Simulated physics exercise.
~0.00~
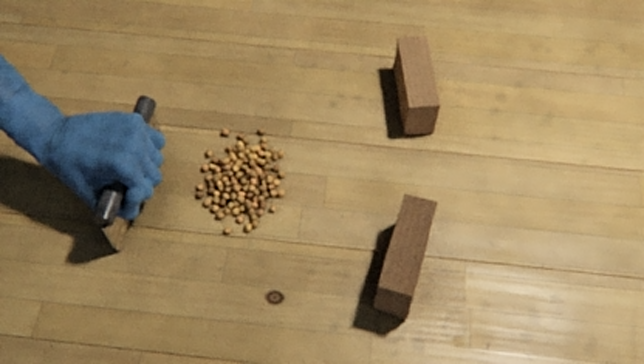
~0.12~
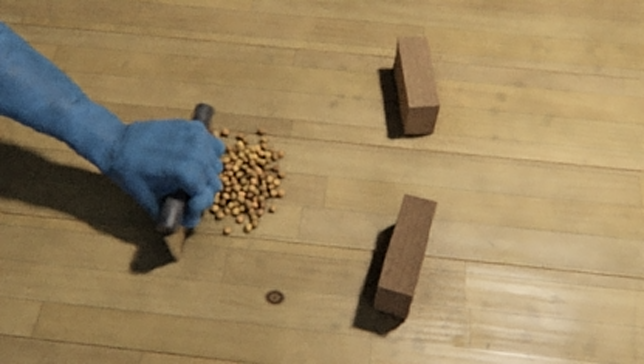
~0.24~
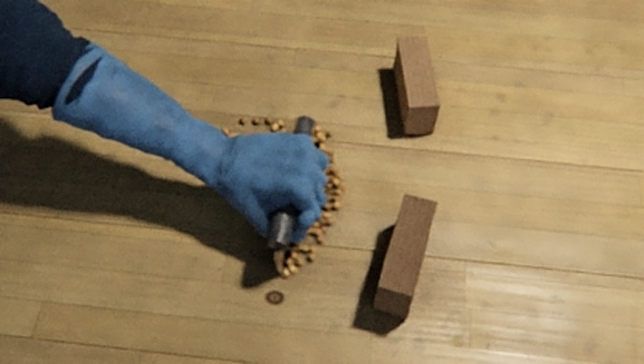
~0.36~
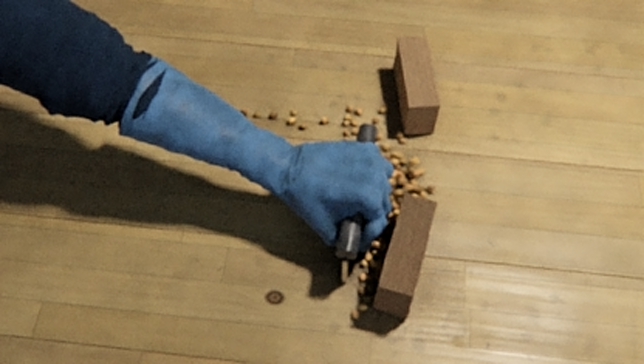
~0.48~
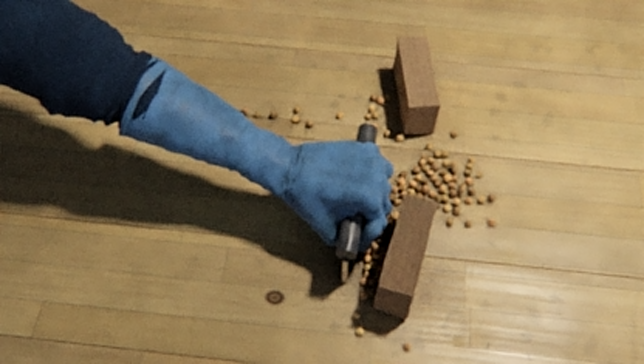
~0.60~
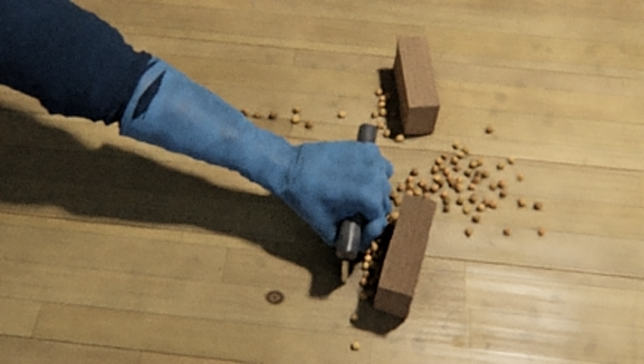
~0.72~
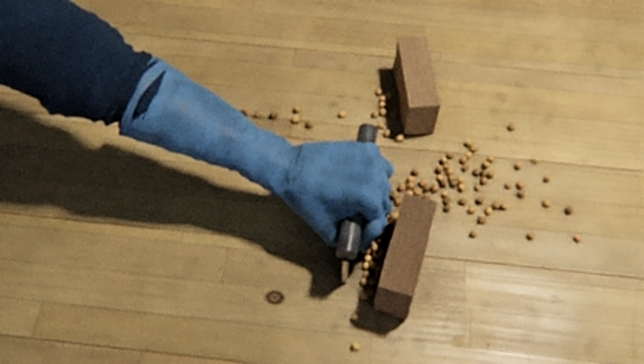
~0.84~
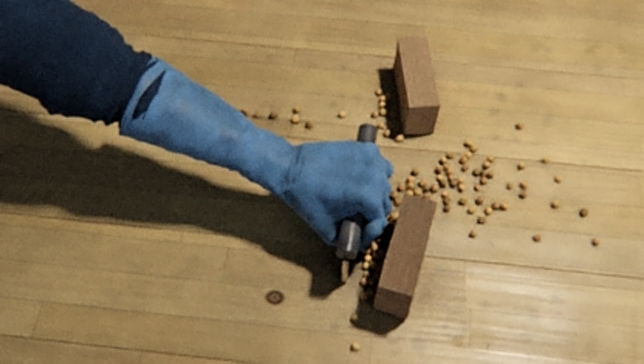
In the video, a blue-gloved hand pushes a pile of small round chickpeas rightward across a wooden floor with a scraper, stopping at two brown blocks. Some chickpeas roll through the gap and scatter beyond, while others remain on the near side as the hand stays still.
